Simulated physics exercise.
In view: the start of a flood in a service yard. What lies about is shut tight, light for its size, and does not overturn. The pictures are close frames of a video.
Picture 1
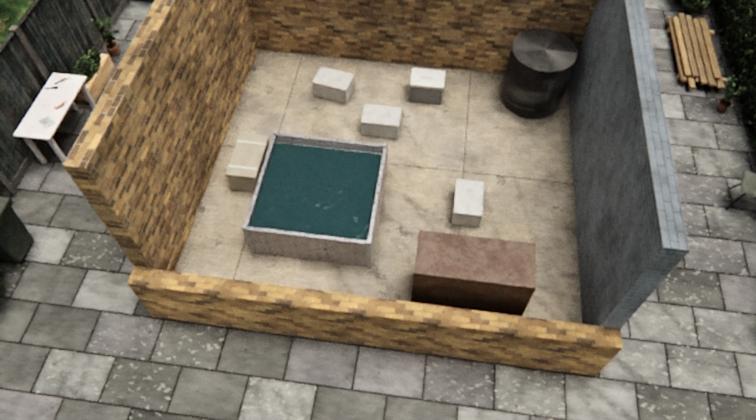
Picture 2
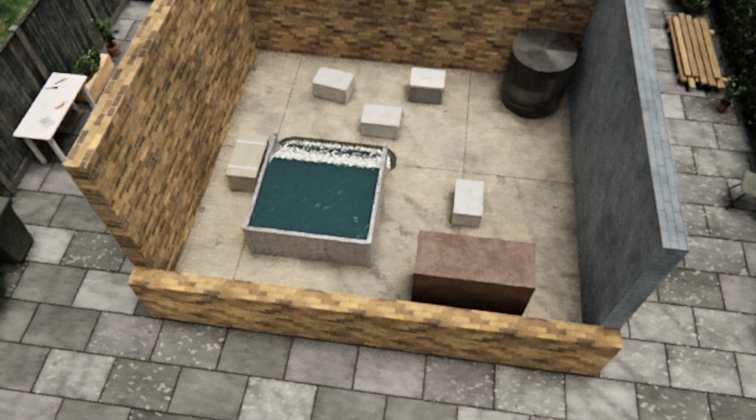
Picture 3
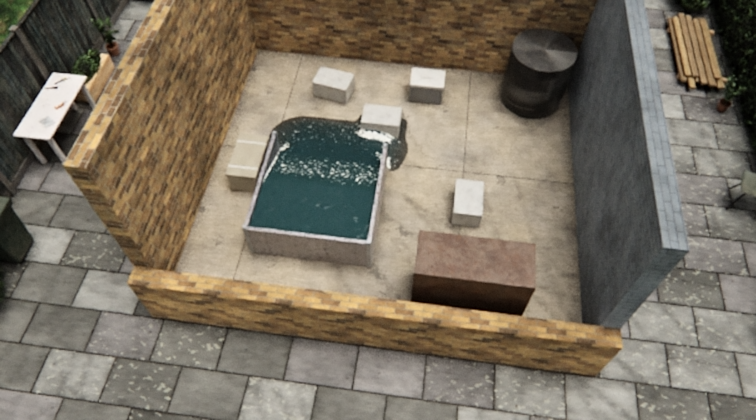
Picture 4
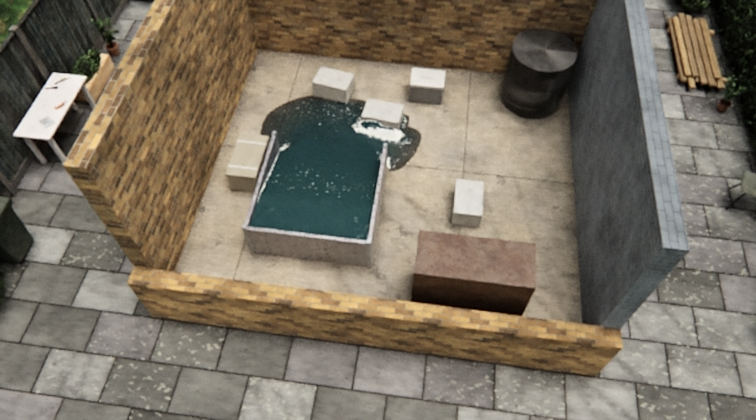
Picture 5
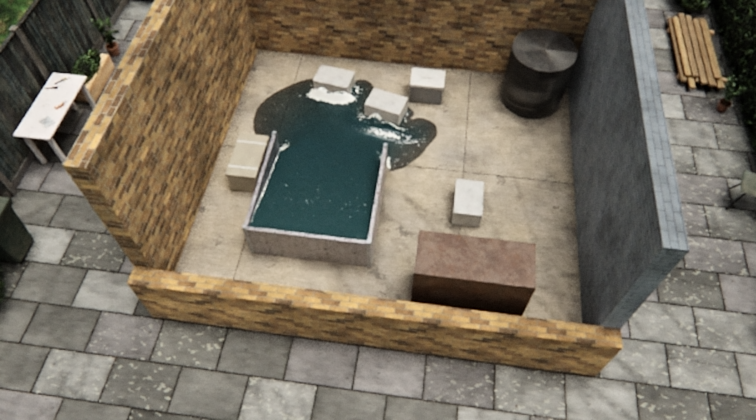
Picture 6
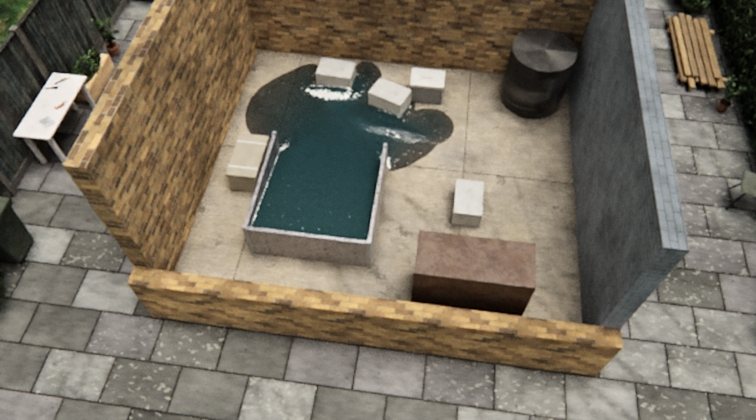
Water pours from the tank's far side, spreads across the floor and shifts two pale crates.
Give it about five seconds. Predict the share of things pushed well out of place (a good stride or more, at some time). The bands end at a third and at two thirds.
That comes to at least two thirds.
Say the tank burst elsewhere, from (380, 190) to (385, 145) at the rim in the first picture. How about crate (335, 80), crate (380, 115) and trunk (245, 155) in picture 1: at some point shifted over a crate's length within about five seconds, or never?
One after the other: Not that far, no, less than that.
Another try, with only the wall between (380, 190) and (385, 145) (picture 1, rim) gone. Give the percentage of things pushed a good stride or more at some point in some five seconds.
Roughly 40 per cent.
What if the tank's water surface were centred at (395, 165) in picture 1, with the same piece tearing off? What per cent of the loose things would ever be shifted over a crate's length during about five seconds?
Roughly 80 per cent.
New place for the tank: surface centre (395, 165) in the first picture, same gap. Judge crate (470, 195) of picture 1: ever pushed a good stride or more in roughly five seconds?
My call: Less than that.
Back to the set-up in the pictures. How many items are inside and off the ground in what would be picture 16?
It comes to 2.
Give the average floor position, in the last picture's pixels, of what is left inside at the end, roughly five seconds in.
Around (386, 191).
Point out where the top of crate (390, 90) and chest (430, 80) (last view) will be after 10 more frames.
Around (461, 74) and (491, 53).
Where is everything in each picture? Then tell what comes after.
In the first picture, a crate at (382, 115), on the bottom; a crate at (333, 78) rests on the ground; 0 of 5 have shifted.
In the second picture, a crate at (382, 115) rests on the ground; a crate at (333, 78), on the bottom; 0 of 5 have shifted.
In the third picture, a crate at (382, 115) rests on the ground; a crate at (333, 78) rests on the ground; 0 of 5 have shifted.
In the fourth picture, a crate at (383, 110), on the bottom, close to its start; a crate at (333, 78) rests on the ground; 1 of 5 have shifted.
In the fifth picture, a crate at (386, 101) rests on the ground, a stride from its start; a crate at (334, 76) rests on the ground, close to its start; 1 of 5 have shifted.
In the sixth picture, a crate at (390, 91) rests on the ground, a stride from its start; a crate at (336, 68) rests on the ground, close to its start; 2 of 5 have shifted.
A moment on, 2 of 5 are well off their spots; 0 afloat.
Next, 3 of 5 are well off their spots; 2 afloat.
Later, 3 of 5 are well off their spots; 2 afloat.
In the end, 4 of 5 are well off their spots, and 4 have been at some point; 2 afloat.
